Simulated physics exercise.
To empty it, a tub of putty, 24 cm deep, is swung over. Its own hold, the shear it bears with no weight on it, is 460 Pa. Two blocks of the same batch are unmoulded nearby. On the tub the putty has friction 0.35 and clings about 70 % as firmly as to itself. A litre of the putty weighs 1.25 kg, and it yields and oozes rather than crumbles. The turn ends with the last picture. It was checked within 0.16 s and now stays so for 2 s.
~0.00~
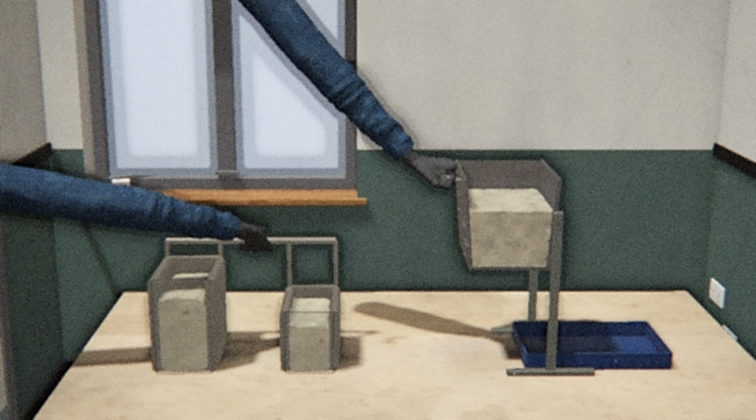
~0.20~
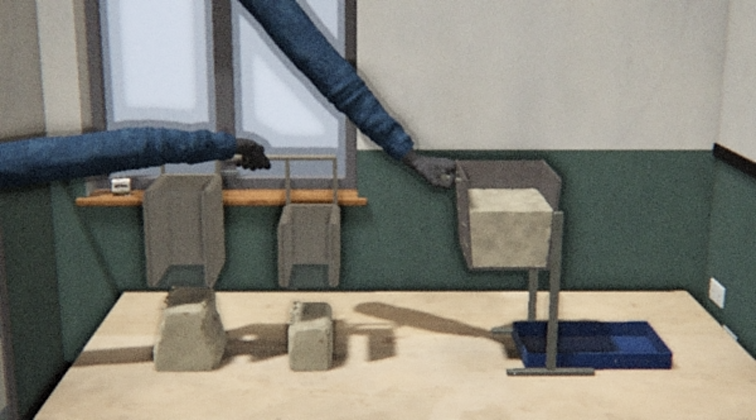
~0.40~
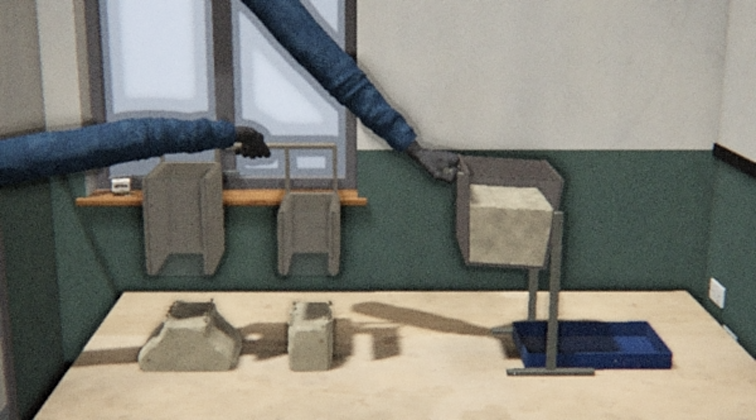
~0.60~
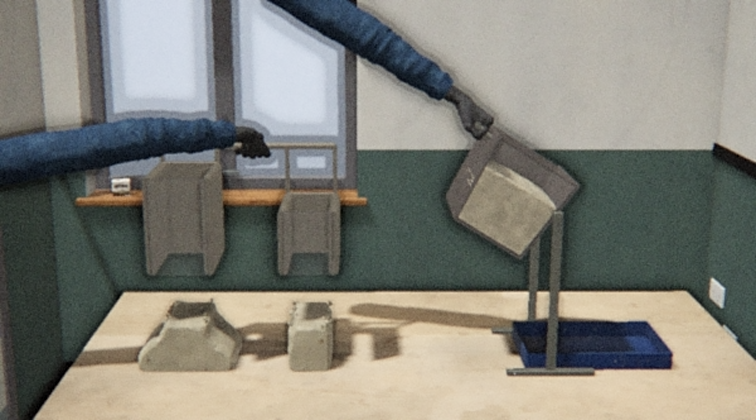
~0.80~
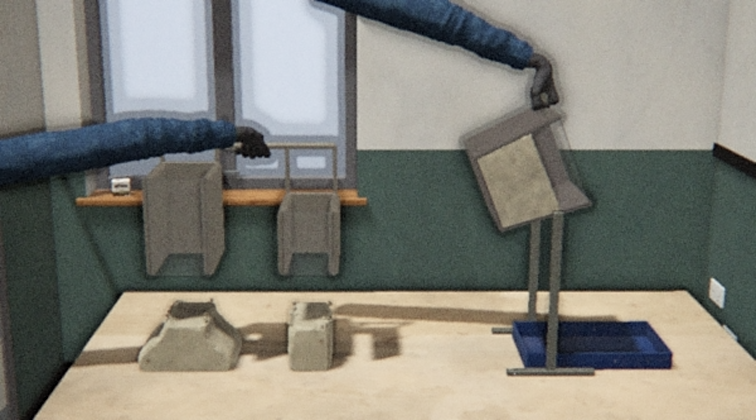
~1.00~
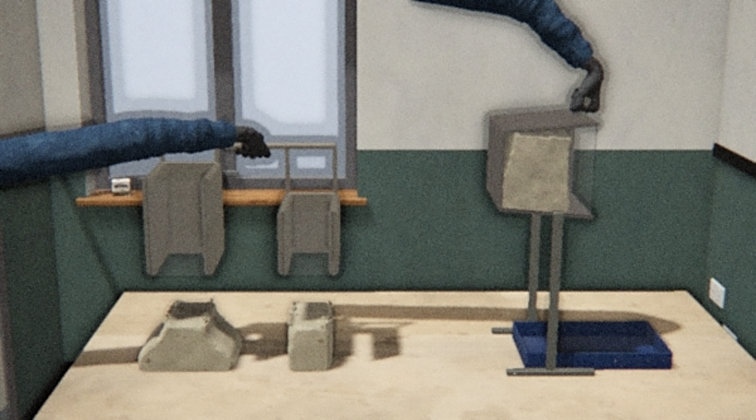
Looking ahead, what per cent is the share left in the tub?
The share left in the tub is near 62 %.
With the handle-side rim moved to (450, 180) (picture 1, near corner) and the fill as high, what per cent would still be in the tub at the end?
Then about 45 %.
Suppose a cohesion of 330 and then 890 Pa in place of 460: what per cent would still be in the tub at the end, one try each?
In turn about 50 %, 100 %.
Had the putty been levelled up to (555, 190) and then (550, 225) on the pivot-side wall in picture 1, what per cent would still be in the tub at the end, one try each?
In that order: 45 %, 95 %.
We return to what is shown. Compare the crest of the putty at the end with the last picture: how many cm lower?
Roughly 10 cm.
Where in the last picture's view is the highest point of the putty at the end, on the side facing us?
At about (524, 174).
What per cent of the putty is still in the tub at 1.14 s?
Near 100 %.
After 1.14 s, the tub is at 90 degrees and holds 100 %.
After 1.31 s, the tub is at 90 degrees and holds 77 %.
After 1.48 s, the tub is at 90 degrees and holds 63 %.
After 1.65 s, the tub is at 90 degrees and holds 62 %.
After 3.00 s, at the end, the tub is at 90 degrees and holds 62 %.
